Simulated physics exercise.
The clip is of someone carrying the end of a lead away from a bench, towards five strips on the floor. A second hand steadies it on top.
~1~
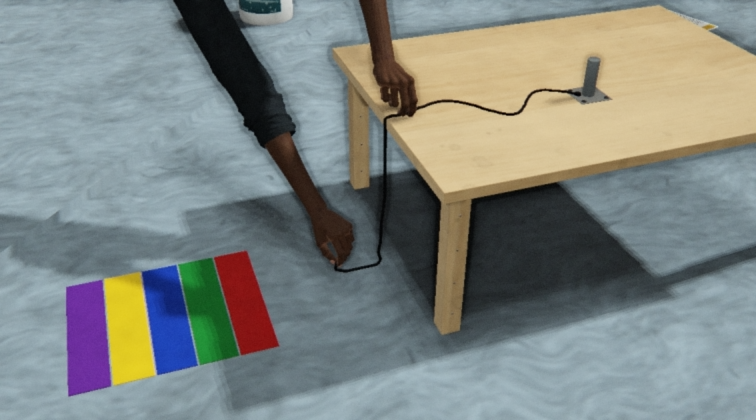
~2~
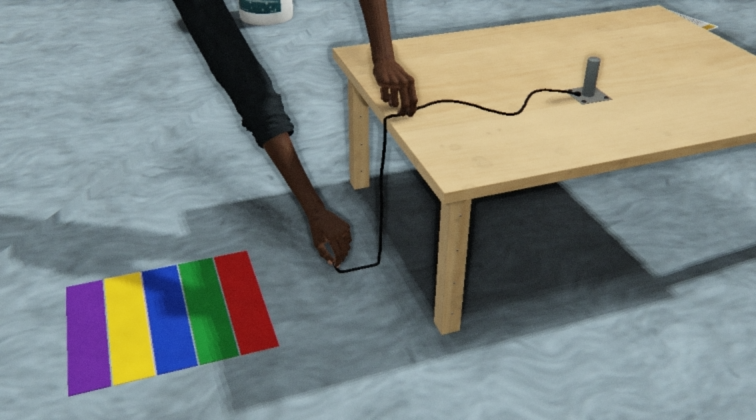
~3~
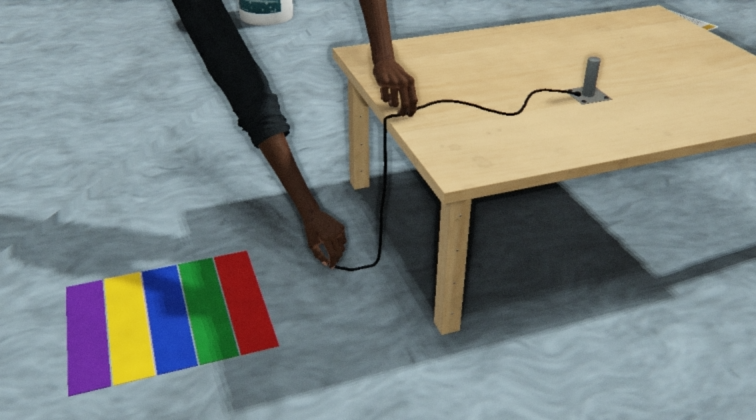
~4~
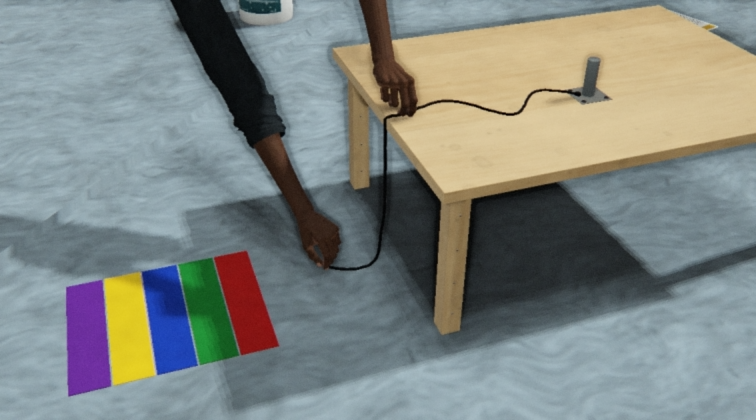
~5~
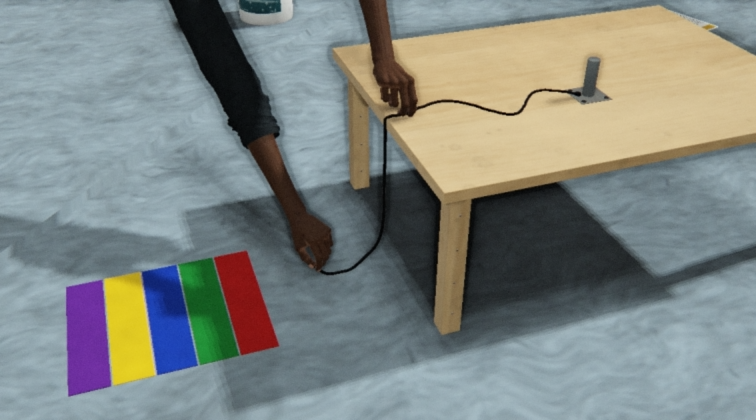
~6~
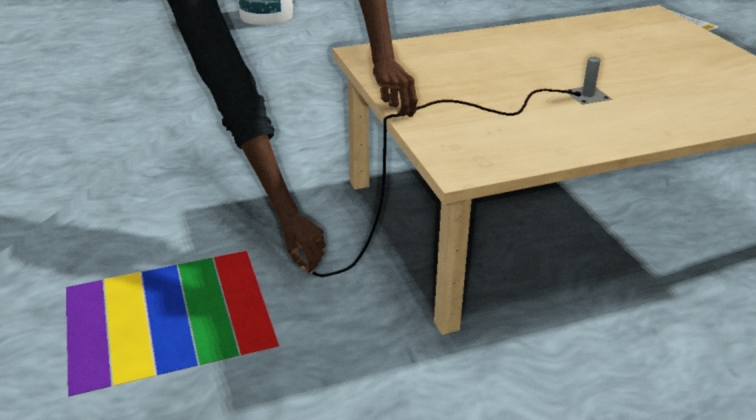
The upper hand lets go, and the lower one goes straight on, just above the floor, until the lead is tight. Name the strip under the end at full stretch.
The blue one.
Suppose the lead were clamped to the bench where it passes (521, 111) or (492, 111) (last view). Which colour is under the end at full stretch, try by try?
It would be green; green.
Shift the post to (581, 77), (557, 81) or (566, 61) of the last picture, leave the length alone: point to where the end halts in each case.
The places are (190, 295), (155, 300) and (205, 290).
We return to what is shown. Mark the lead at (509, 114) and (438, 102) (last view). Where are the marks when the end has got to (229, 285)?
They go to (477, 109) and to (404, 117).
Soon after, end near (229, 285); over red.
After that, end near (191, 293); over green.
At the stop, end near (168, 298); over blue. It halts on the blue strip.
